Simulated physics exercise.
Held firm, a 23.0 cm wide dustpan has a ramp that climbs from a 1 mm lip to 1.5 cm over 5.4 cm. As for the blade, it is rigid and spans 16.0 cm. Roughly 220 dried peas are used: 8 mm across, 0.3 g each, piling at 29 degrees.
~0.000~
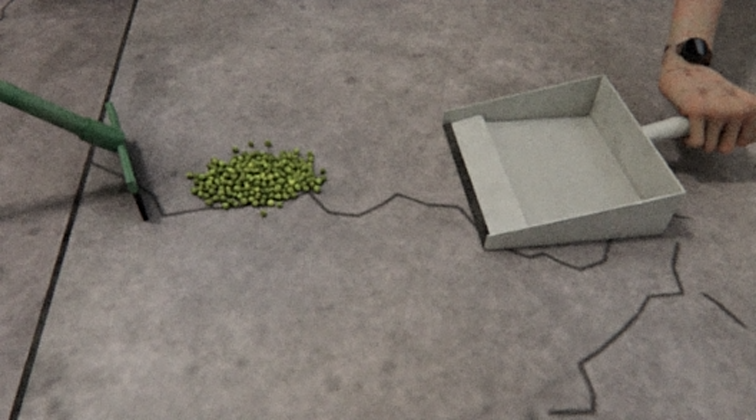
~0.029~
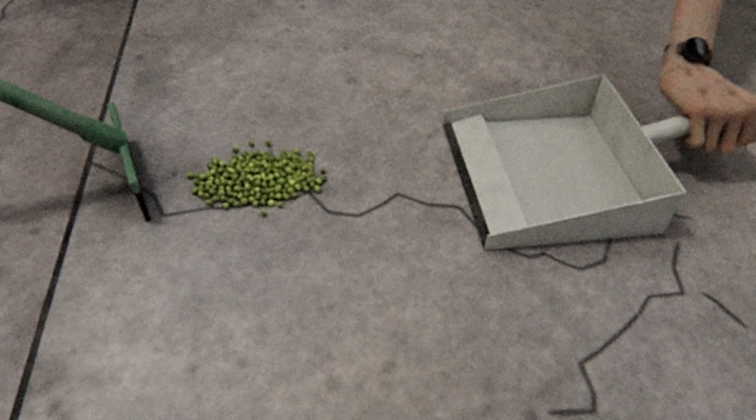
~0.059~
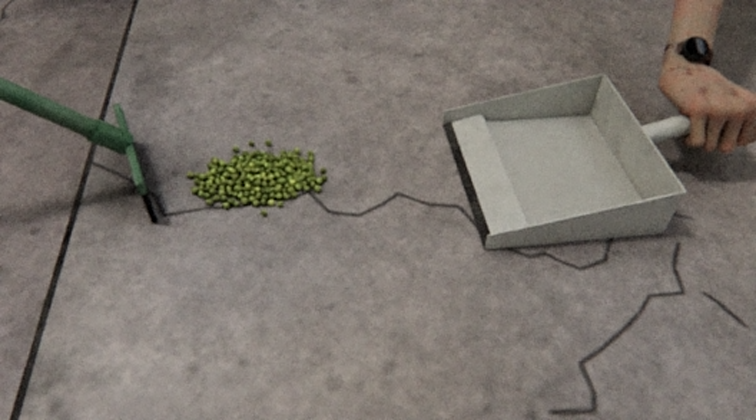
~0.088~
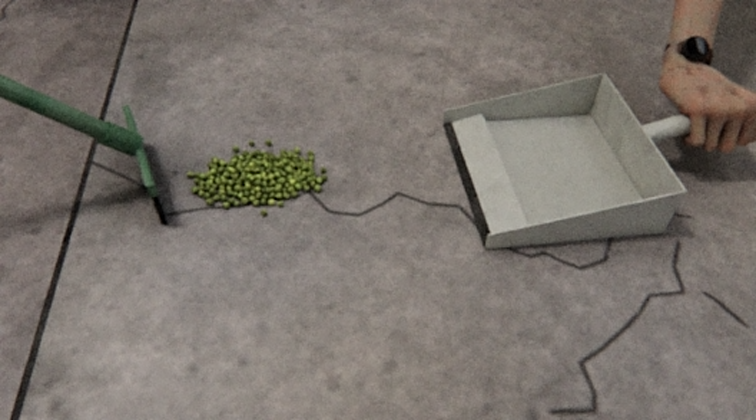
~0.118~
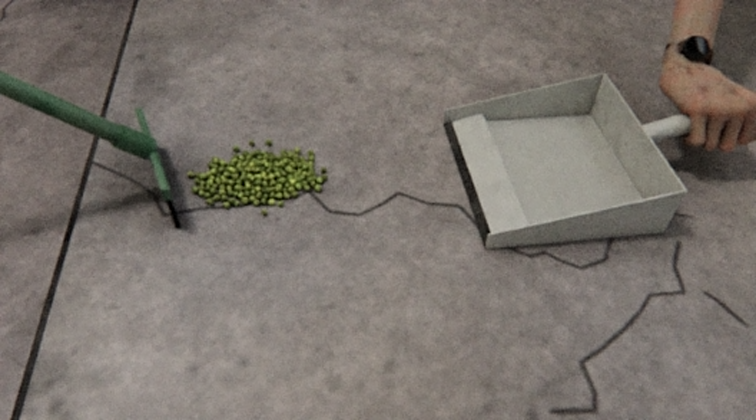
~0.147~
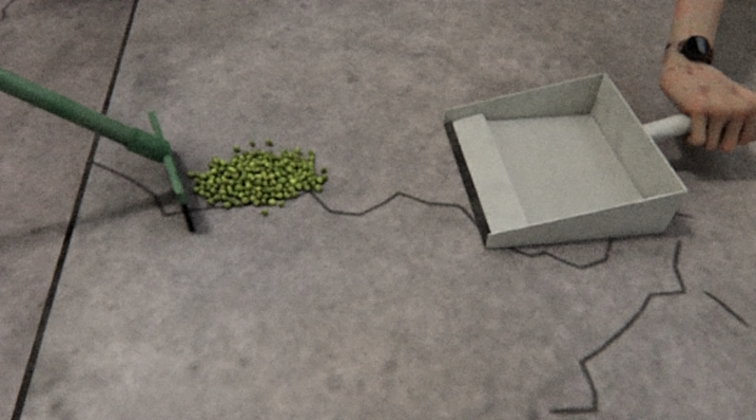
A hand holds a dustpan still while a green blade slides right, up to green peas.
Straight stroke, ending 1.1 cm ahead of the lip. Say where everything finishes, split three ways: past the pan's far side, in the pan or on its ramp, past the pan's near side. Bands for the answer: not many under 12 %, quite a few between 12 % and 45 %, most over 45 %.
Past the pan's far side: Not many; in the pan or on its ramp: Not many; past the pan's near side: Not many.
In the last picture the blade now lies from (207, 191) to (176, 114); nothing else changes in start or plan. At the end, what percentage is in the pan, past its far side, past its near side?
Pan: 20, far side: 35, near side: 0.
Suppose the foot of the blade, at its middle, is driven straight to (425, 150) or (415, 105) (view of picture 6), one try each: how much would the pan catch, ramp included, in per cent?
Roughly 20 per cent for the first try and 5 per cent for the second.
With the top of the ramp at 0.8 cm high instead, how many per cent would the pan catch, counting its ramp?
I'd expect close to 0 per cent.
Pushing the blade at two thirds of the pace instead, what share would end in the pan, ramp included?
Then some 0 in a hundred.
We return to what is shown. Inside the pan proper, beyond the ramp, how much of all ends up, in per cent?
Around 0 percent.
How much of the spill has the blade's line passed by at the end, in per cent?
Some 70 percent, give or take.
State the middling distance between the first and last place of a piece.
8 cm or so.
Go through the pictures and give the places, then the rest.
The first frame shows blade from (133, 187) to (112, 111), moved 0.0 cm, 0 of the pieces shifted so far; middle of the pieces at (259, 177); pan at (557, 174).
The second frame shows blade from (135, 188) to (114, 112), moved 0.3 cm, 0 of the pieces shifted so far; middle of the pieces at (260, 177).
The third frame shows blade from (142, 189) to (119, 113), moved 1.1 cm, 0 of the pieces shifted so far; middle of the pieces at (260, 177).
The fourth frame shows blade from (153, 191) to (128, 114), moved 2.4 cm, 0 of the pieces shifted so far; middle of the pieces at (260, 176).
The fifth frame shows blade from (167, 195) to (141, 117), moved 4.2 cm, 0 of the pieces shifted so far; middle of the pieces at (260, 176).
The sixth frame shows blade from (182, 198) to (154, 120), moved 6.0 cm, 0 of the pieces shifted so far; middle of the pieces at (261, 176); pan at (559, 172). Its pace works out near 0.62 m/s, heading 25 degrees towards the viewer's side.
After 0.43 s, middle of the blade 20 cm from the lip; 0 % over the lip, far side 5 %, near side 0 %.
After 0.62 s, middle of the blade 10 cm from the lip; 0 % over the lip, far side 5 %, near side 0 %.
Then, at 0.93 s, middle of the blade 4 cm from the lip; 5 % over the lip, far side 5 %, near side 0 %.
In the end, at 1.4 s, far side 5 %, pan 0 %, near side 0 %, in front of the lip or behind the blade 90 %.
